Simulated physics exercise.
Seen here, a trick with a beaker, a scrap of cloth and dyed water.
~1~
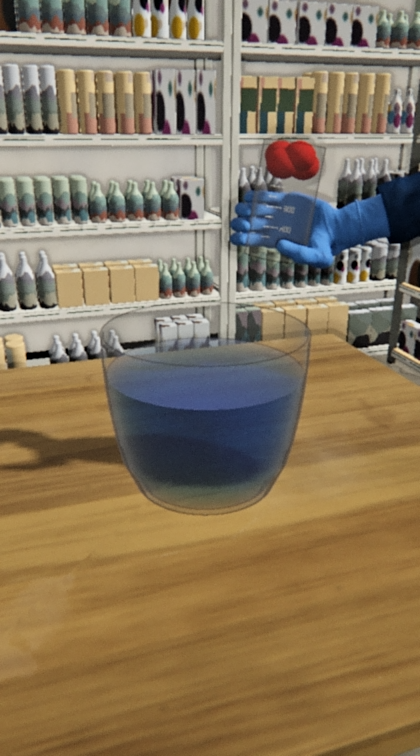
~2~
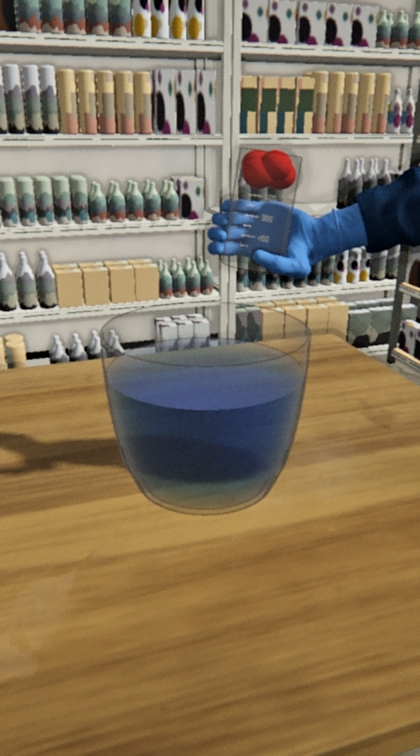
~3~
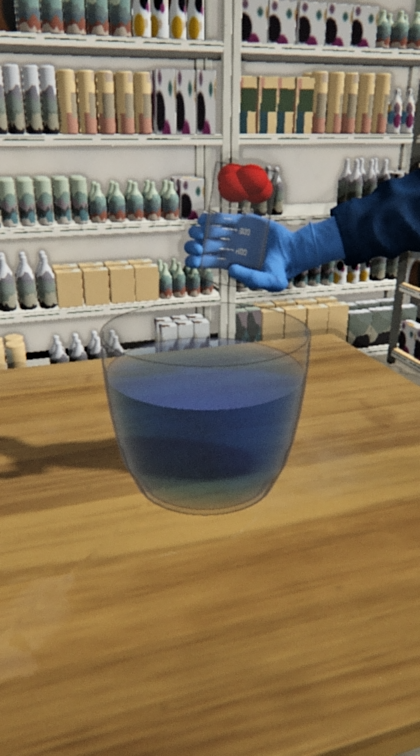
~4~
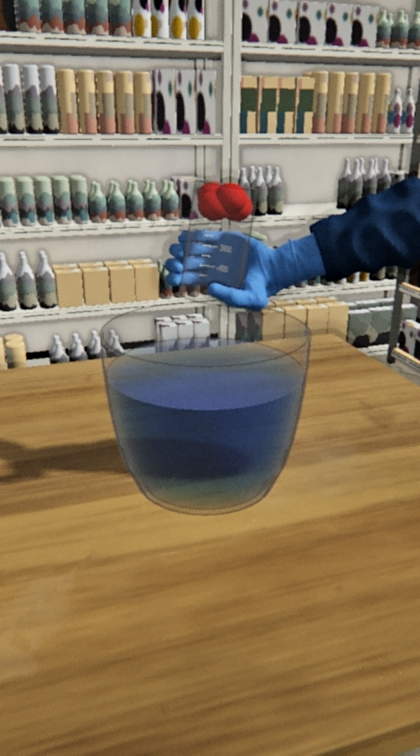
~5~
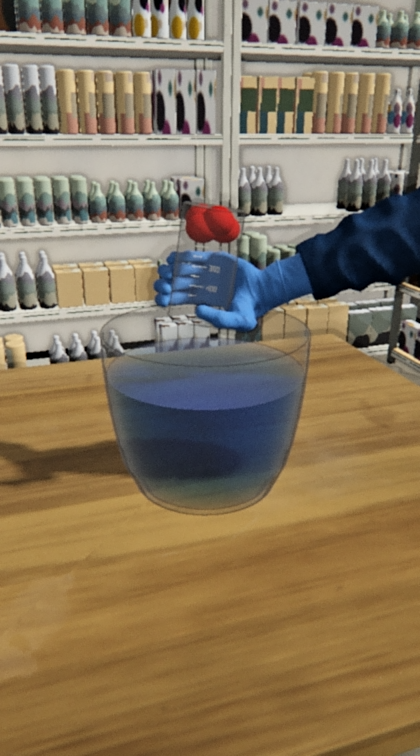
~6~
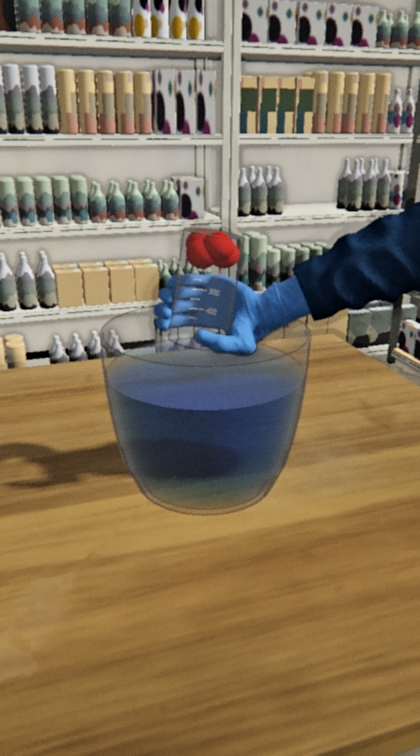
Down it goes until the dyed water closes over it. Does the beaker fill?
The scrap of cloth remains untouched.
Shortly, the beaker enters the dyed water.
Then, air is trapped inside and holds the level down.
At the finish, the beaker is under, still full of air, and the scrap of cloth is dry.
